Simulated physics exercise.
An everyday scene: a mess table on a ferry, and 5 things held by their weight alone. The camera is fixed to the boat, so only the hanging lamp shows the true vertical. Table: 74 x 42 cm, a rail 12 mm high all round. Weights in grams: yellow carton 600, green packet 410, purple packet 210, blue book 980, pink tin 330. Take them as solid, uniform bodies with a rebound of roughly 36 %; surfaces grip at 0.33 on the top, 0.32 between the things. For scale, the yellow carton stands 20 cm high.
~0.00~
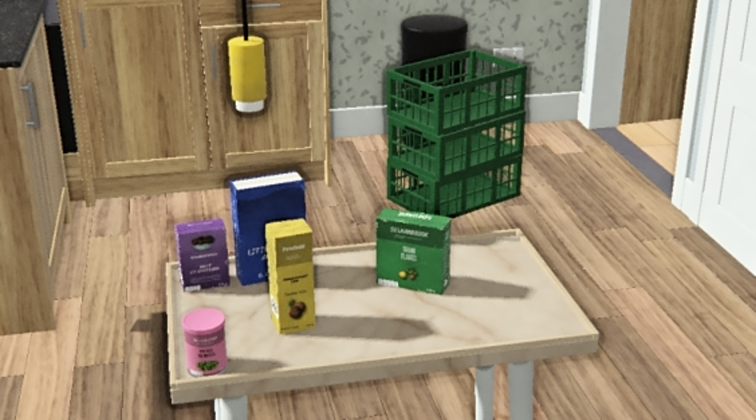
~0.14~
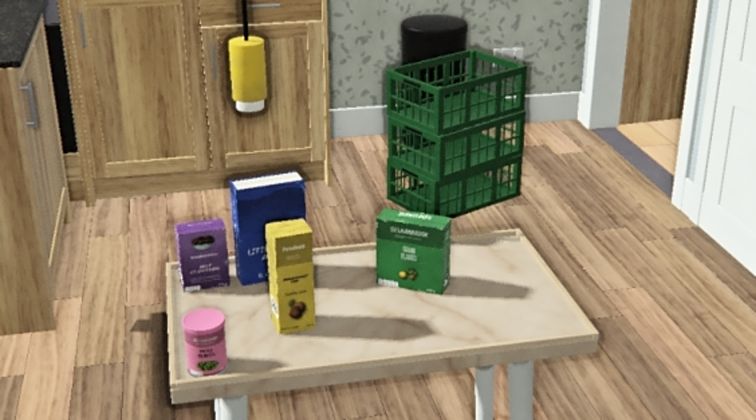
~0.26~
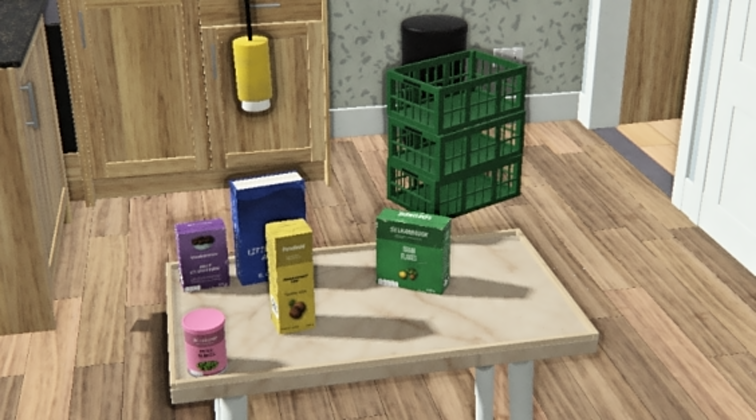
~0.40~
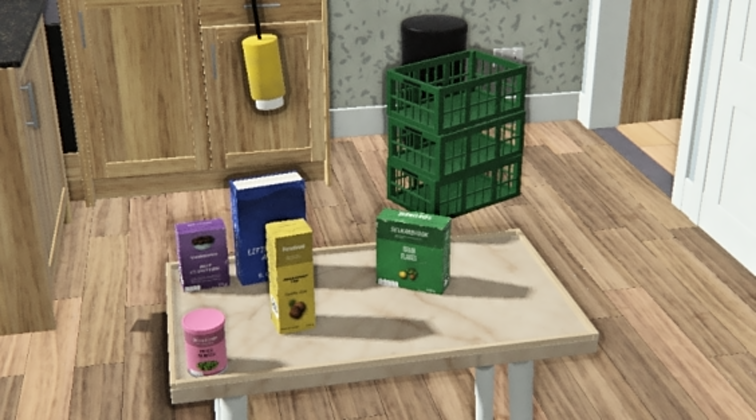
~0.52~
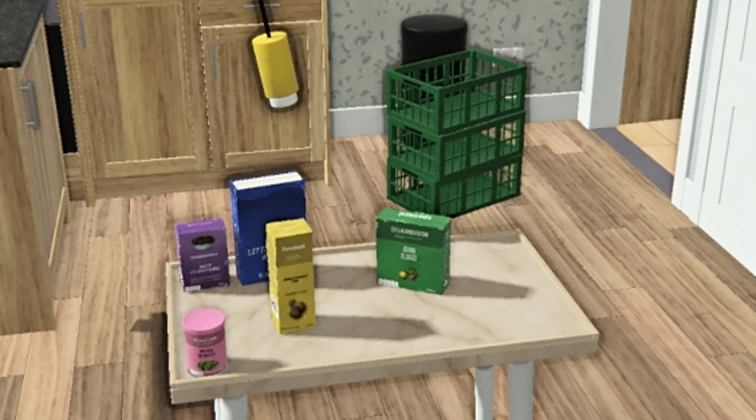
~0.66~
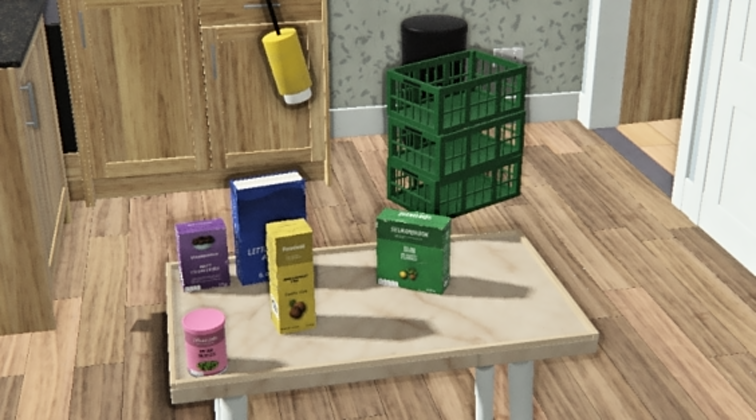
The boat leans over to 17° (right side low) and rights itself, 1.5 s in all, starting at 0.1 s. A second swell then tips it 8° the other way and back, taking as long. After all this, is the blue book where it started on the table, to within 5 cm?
The blue book holds its spot.
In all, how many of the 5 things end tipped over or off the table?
That comes to 0.
Around 1.26 s, heel 7°, right side down.
Around 2.06 s, heel 6°, left side down.
Around 2.86 s, heel 2°, left side down.
Finally (3.6 s), all 5 still in place (within 5 cm). Final places as that camera would see them, blue book near (270, 228).
